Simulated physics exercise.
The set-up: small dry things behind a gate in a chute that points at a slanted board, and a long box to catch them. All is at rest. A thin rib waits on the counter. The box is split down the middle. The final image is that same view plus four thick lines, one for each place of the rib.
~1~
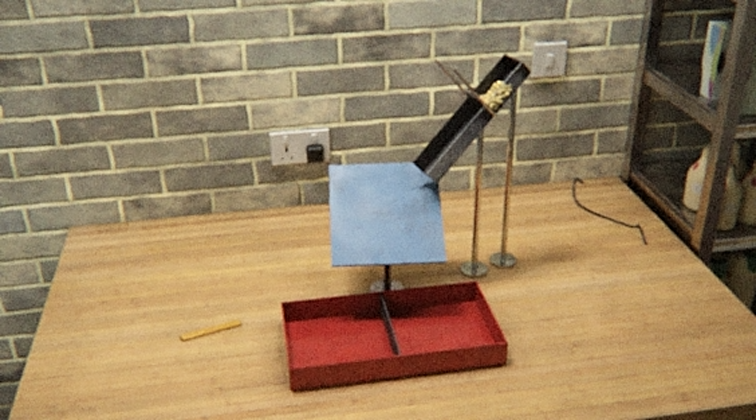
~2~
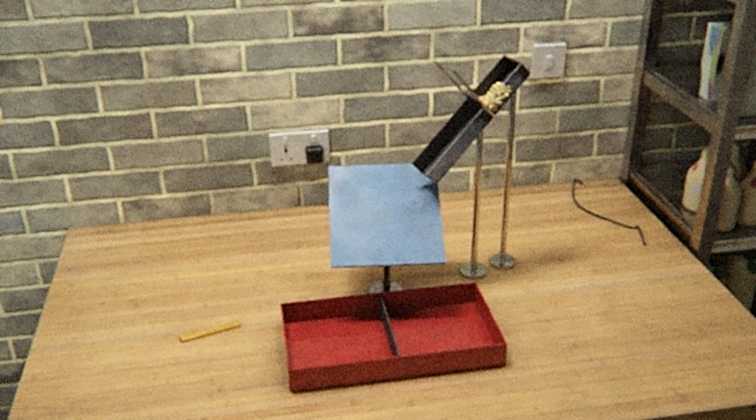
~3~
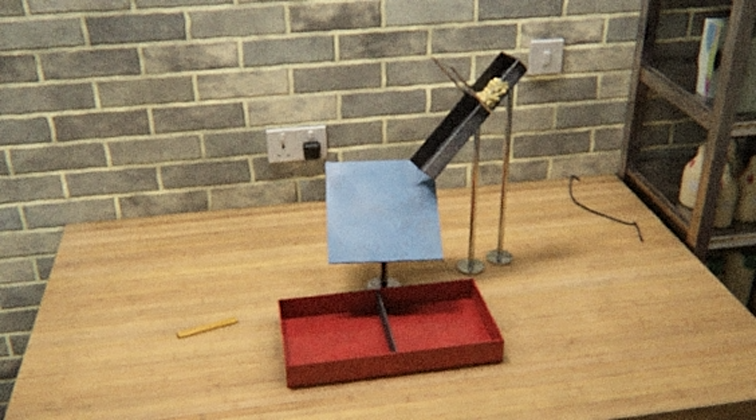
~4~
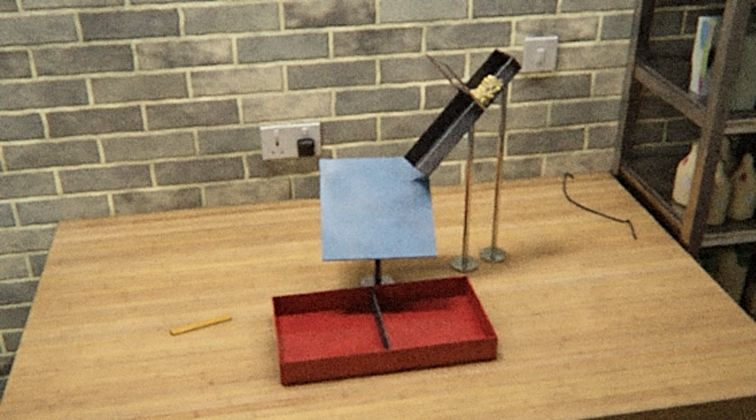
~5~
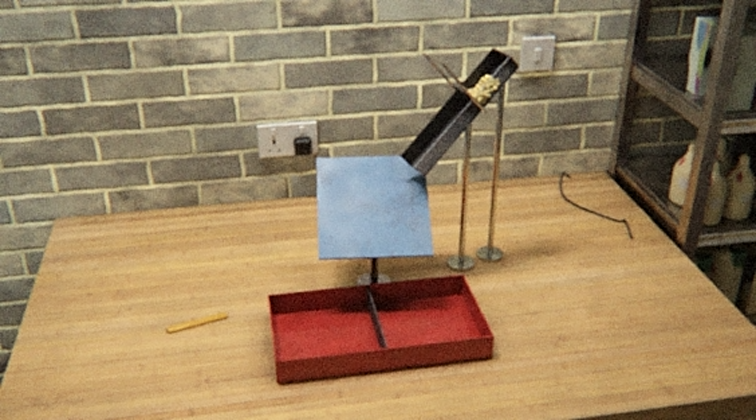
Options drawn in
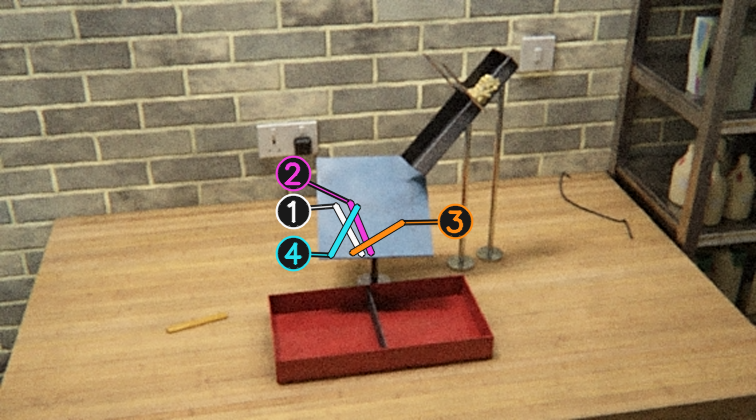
Nothing moved on the wooden counter except the view, which drifted slightly; pale beans sat high in a dark sloping chute above a tilted blue board and a red box split in two.
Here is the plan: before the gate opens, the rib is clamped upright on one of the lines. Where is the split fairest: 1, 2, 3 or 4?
Line 1.
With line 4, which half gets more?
More lands on the left.
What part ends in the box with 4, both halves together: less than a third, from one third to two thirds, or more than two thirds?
It is more than two thirds.
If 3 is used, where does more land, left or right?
Left.
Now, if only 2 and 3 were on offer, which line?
The answer is 2.
On the marked copy, line 1 from (335, 206) to (361, 254); line 2 from (350, 203) to (371, 252); line 3 from (402, 222) to (352, 252); line 4 from (357, 207) to (330, 255).
For line 1, of what is caught, close to half in the left half, close to half in the right.
For line 2, of what is caught, close to a quarter in the left half, the bulk in the right.
For line 3, of what is caught, the whole lot in the left half, none at all in the right.
For line 4, of what is caught, the bulk in the left half, a small share in the right.
